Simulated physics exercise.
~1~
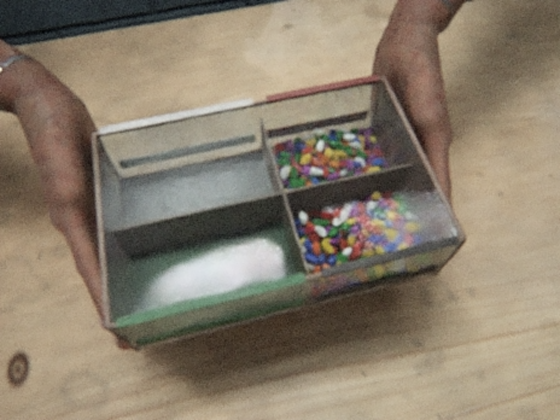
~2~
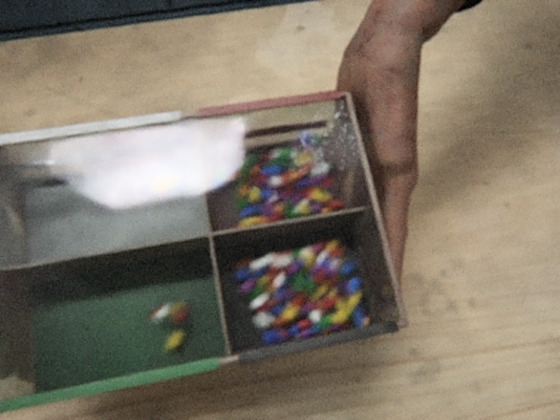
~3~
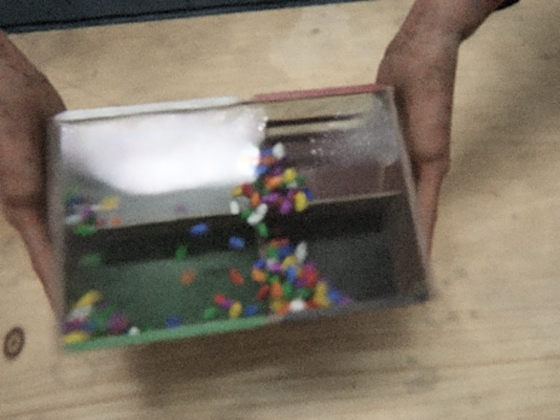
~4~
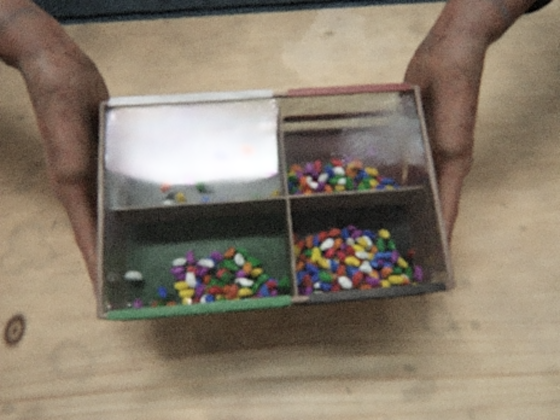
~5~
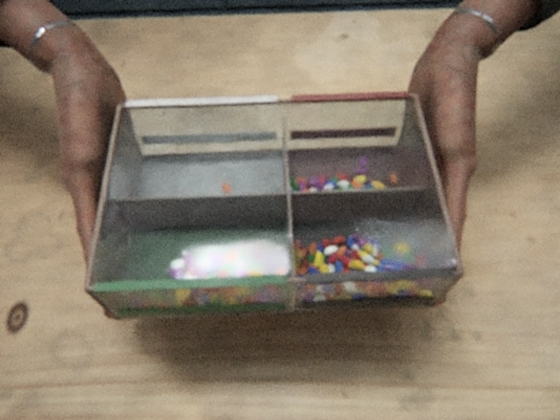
On a wooden table, two hands shake and tilt a divided box, spreading colourful jelly beans leftward.
